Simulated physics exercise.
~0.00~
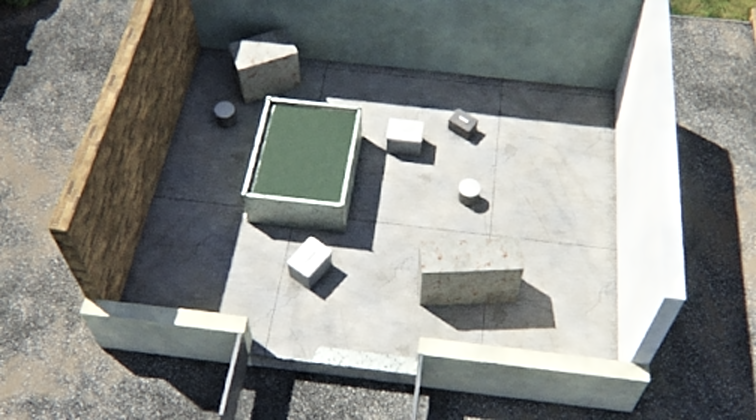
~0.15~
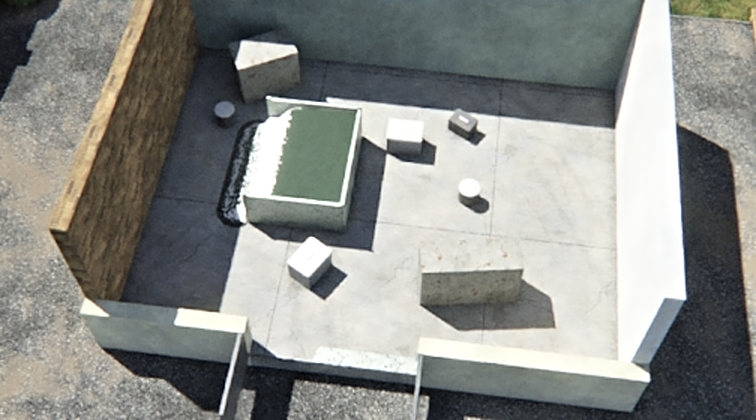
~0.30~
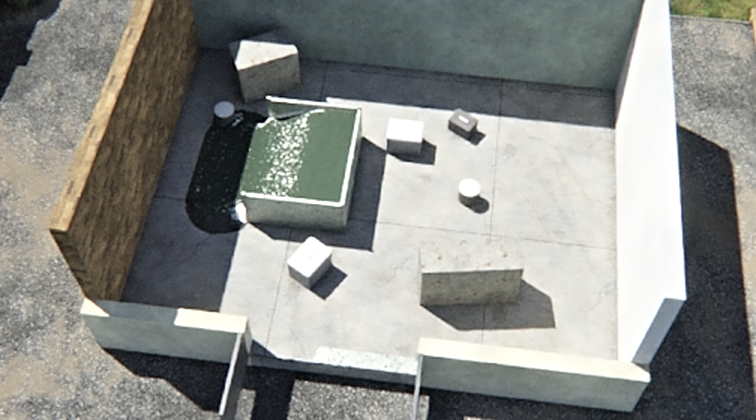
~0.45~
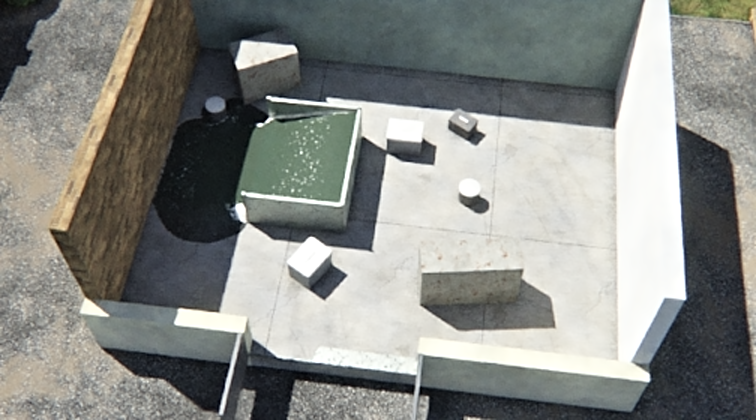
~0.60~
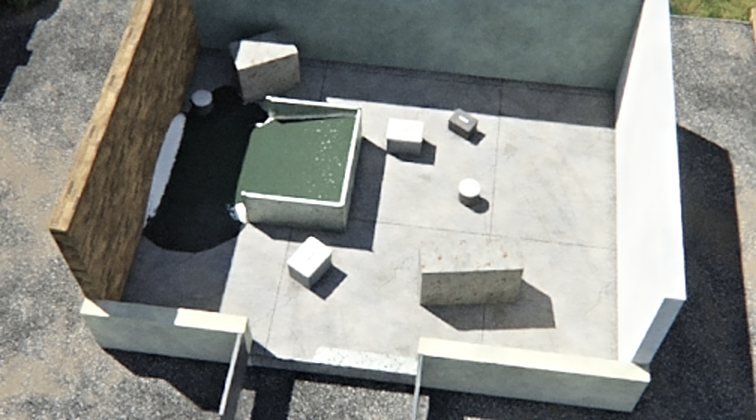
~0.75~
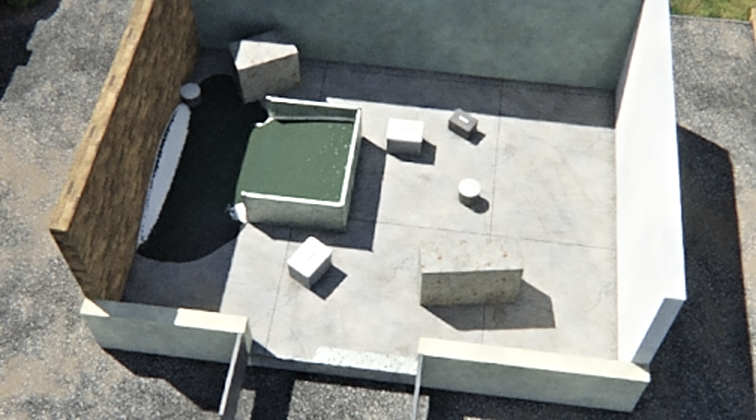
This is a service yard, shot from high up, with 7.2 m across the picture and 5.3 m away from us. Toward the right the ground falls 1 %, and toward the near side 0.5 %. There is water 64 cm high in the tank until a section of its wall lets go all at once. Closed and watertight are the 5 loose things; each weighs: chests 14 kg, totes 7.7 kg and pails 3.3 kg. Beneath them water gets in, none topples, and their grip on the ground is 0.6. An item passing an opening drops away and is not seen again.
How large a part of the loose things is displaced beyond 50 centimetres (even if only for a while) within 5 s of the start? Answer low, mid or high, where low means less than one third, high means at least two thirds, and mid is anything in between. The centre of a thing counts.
Low.
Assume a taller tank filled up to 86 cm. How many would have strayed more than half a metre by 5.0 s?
That would make 3 of them.
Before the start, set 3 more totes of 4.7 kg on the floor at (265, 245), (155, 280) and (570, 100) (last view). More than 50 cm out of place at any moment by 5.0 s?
First stays inside, second goes beyond, third stays inside.
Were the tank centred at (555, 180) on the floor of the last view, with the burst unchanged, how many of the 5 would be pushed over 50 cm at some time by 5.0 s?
Result: 5 of them.
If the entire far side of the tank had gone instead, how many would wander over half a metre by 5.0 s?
You'd get 2 in that case.
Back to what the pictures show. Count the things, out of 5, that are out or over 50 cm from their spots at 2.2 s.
My count gives 1.
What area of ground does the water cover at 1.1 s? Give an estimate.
That flooded area is roughly 8.0 m2.
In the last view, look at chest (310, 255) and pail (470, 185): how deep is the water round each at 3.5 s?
Depth approx. 4 cm / 0 cm.
After 1.1 s 1 of 5 are over 50 cm from their spots; 1 afloat.
After 2.2 s 1 of 5 are over 50 cm from their spots; 1 afloat.
After 3.5 s 1 of 5 are over 50 cm from their spots; 1 afloat.
After 5.0 s 1 of 5 are over 50 cm from their spots, and 1 have been at some point; 1 afloat.
